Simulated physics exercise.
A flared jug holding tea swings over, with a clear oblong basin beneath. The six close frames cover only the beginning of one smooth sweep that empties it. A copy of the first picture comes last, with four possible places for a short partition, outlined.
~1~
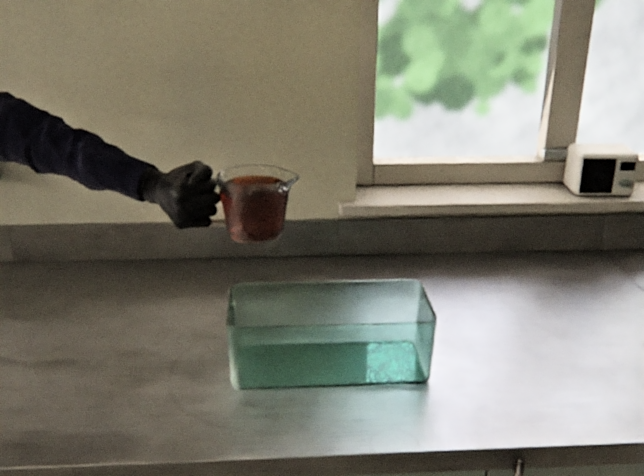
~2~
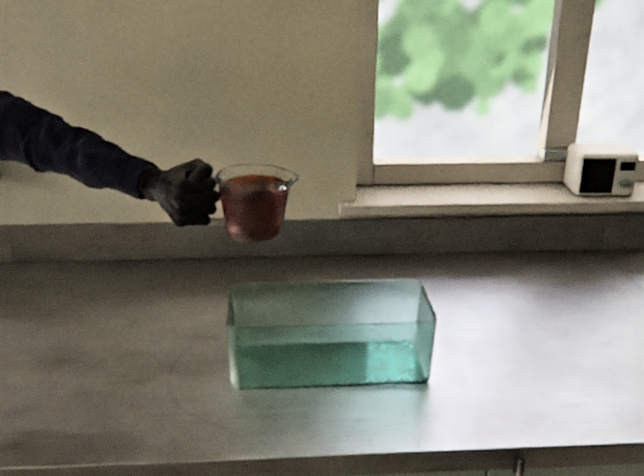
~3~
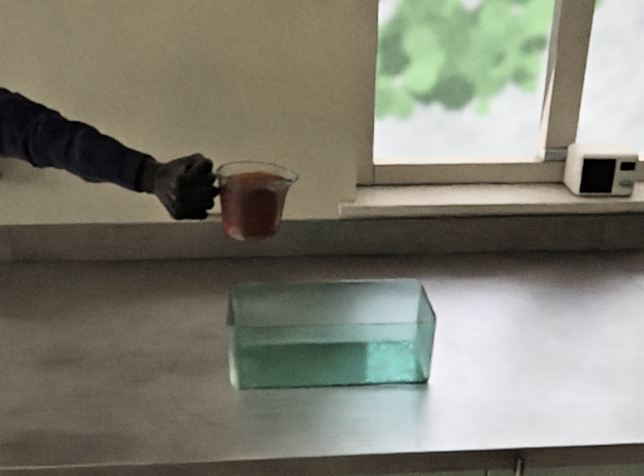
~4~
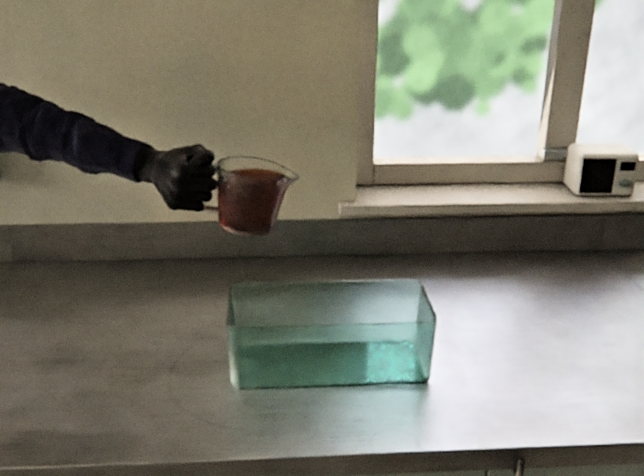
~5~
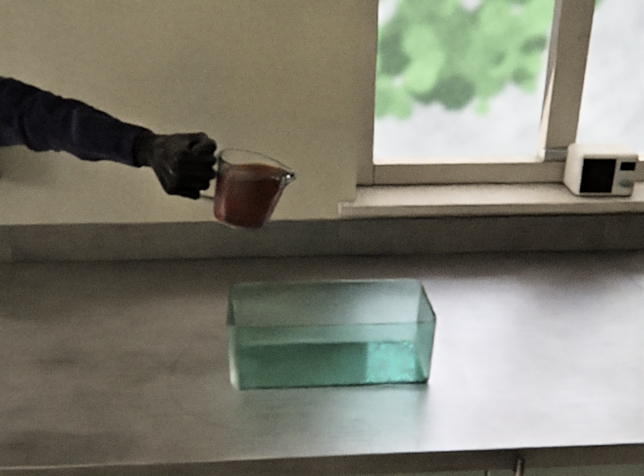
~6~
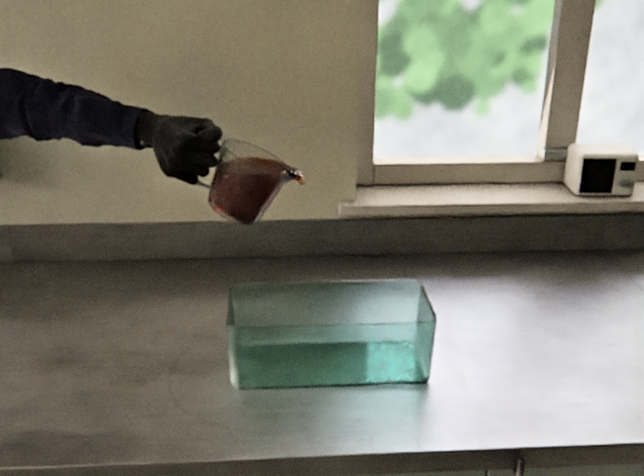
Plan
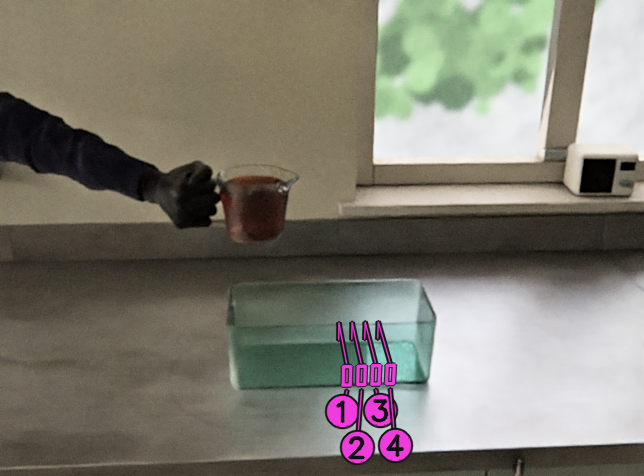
A dark-gloved hand held a clear jug of reddish-brown tea above a glass basin of greenish liquid, then gradually tilted it to the right until a little tea showed just over the lip.
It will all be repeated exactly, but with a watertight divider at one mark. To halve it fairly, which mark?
The best place is 3.
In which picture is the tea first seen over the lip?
In picture 6.
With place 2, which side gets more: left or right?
The right side.
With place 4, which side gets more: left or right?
More ends on the left.
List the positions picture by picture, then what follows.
The first picture shows upright, lip at (299, 177); basin from (231, 387) to (430, 380); nothing has left yet.
The second picture shows upright, lip at (298, 177); nothing has left yet.
The third picture shows tipped about 4°, lip at (298, 177); nothing has left yet.
The fourth picture shows tipped about 10°, lip at (298, 177); nothing has left yet.
The fifth picture shows tipped about 17°, lip at (298, 177); nothing has left yet.
The sixth picture shows tipped about 25°, lip at (297, 177); tea is over the lip, down to (297, 177).
In magenta, 1 at (347, 390); 2 at (361, 390); 3 at (375, 389); 4 at (390, 389).
Choosing 1, about 10 % ends left of the wall and 87 % right of it; 3 % is lost outside.
Choosing 2, about 19 % ends left of the wall and 79 % right of it.
Choosing 3, about 49 % ends left of the wall and 47 % right of it; 4 % is lost outside.
Choosing 4, about 87 % ends left of the wall and 9 % right of it; 4 % is lost outside.
